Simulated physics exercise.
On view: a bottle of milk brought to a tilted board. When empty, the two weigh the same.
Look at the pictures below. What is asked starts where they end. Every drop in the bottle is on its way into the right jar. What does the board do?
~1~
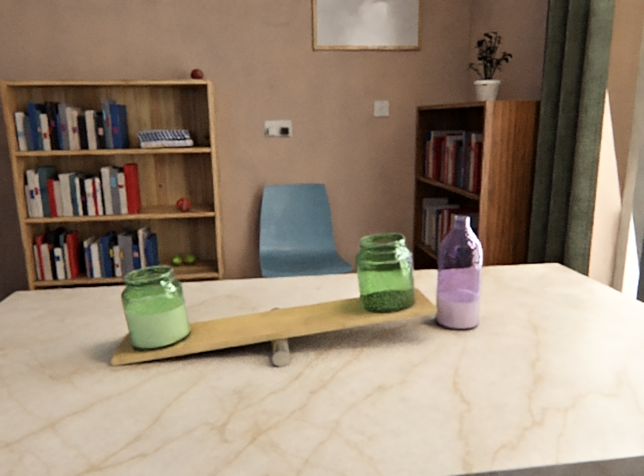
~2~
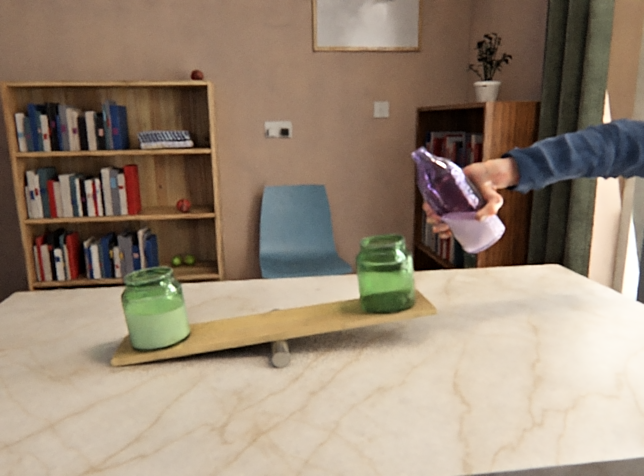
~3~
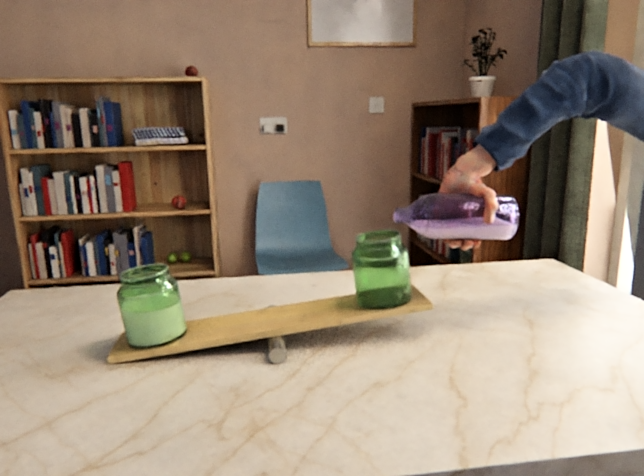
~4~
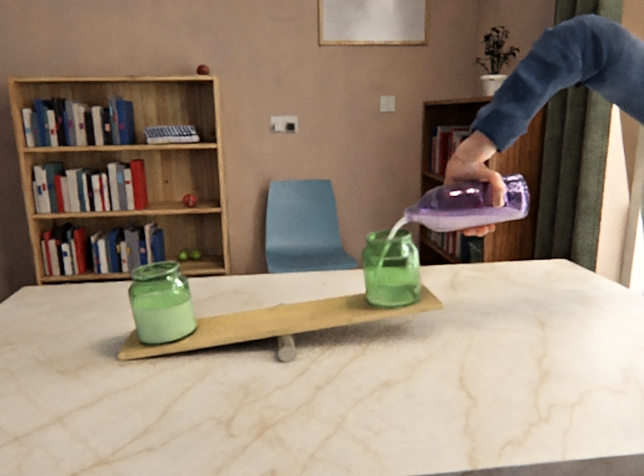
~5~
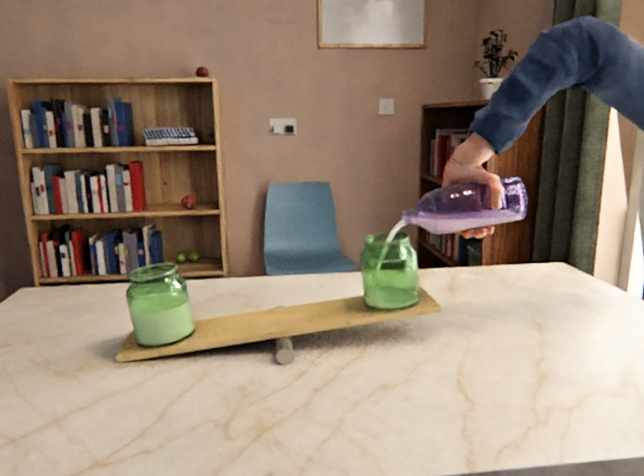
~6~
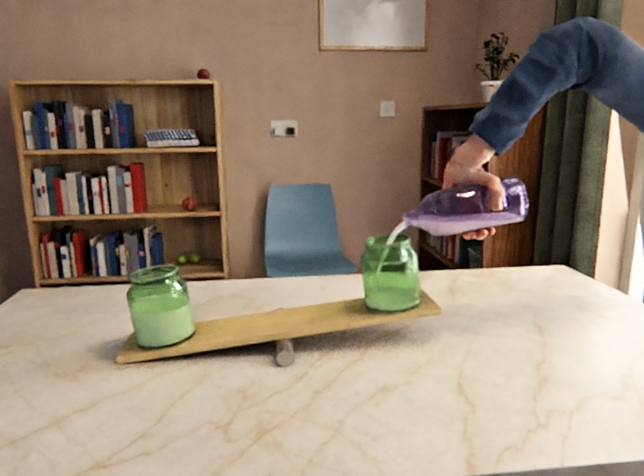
I expect it will stay put.
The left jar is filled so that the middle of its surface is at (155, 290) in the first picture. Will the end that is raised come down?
I think it sits unmoved.
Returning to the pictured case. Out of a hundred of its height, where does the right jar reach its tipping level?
About 50 %.
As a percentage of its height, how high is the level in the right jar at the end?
Reading: Roughly 30 percent.
A moment on, the right jar is about a quarter full; the board leans as before.
When it is over, the right jar is about a quarter full; the board leans as before.
